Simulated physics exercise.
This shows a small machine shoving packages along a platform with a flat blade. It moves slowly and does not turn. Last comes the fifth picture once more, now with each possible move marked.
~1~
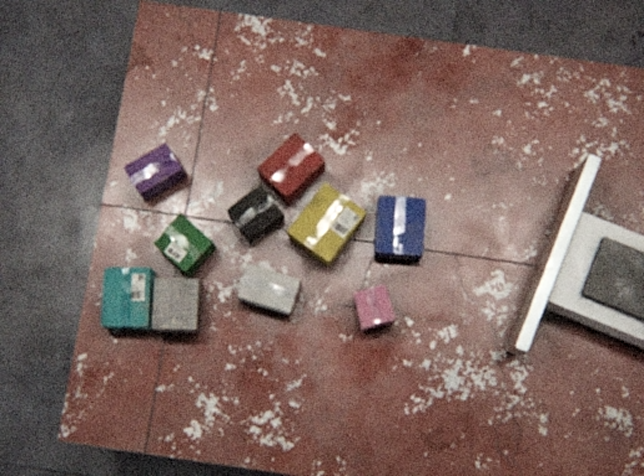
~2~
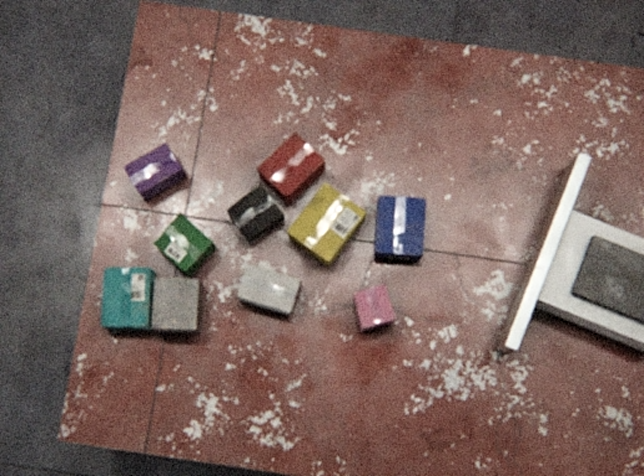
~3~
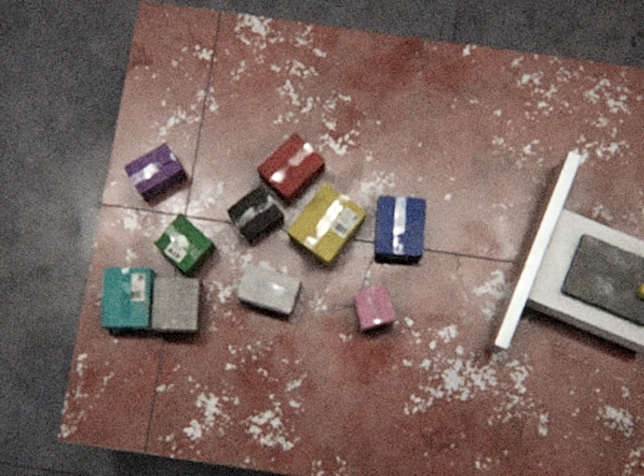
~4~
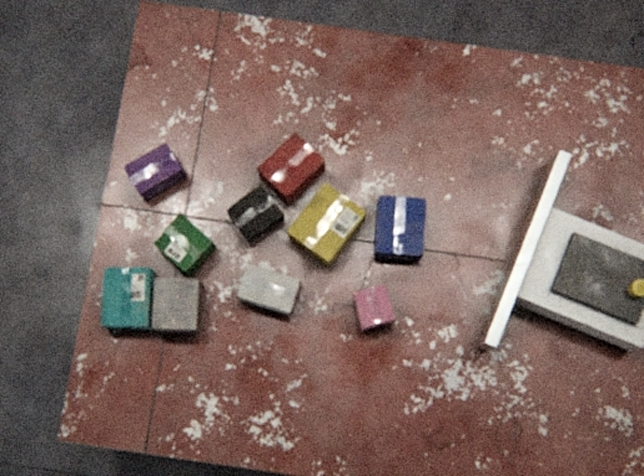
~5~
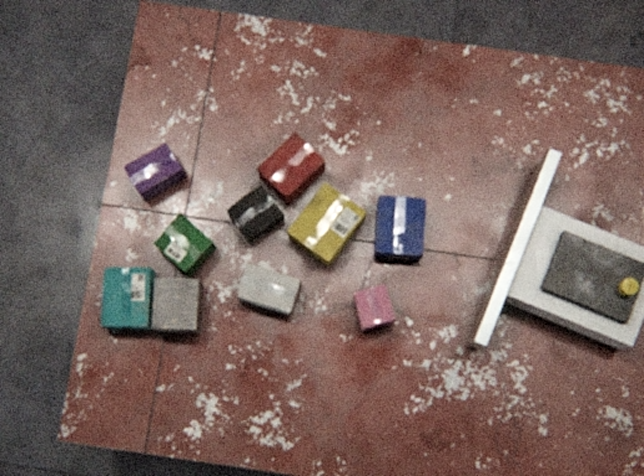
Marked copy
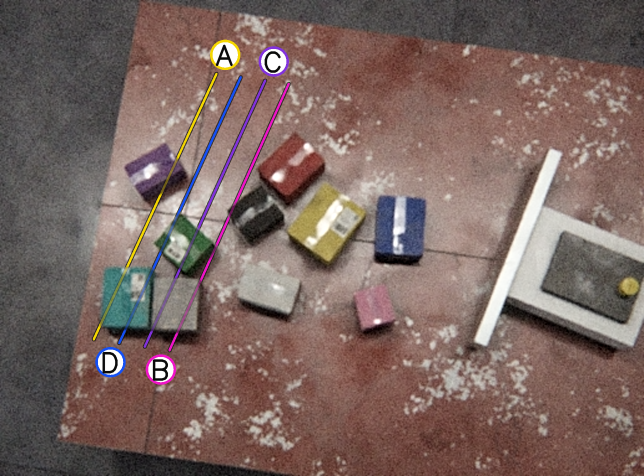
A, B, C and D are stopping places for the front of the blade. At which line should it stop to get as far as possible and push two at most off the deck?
No farther than B.
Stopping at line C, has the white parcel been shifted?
By then, yes.
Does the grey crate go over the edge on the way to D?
No.
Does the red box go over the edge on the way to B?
By then, no.
On the marked copy, A at (156, 203); B at (230, 214); C at (206, 210); D at (181, 207).
Taking B. A third of the way, robot (483, 259); pink box (357, 298); blue parcel (386, 220).
Two thirds of the way, robot (380, 245); turquoise parcel (120, 300); purple parcel (150, 171).
When it is over, robot (298, 233); purple parcel over the edge; green parcel (101, 228); one fallen.
As for the rest, A drops six; C drops three; D drops four.
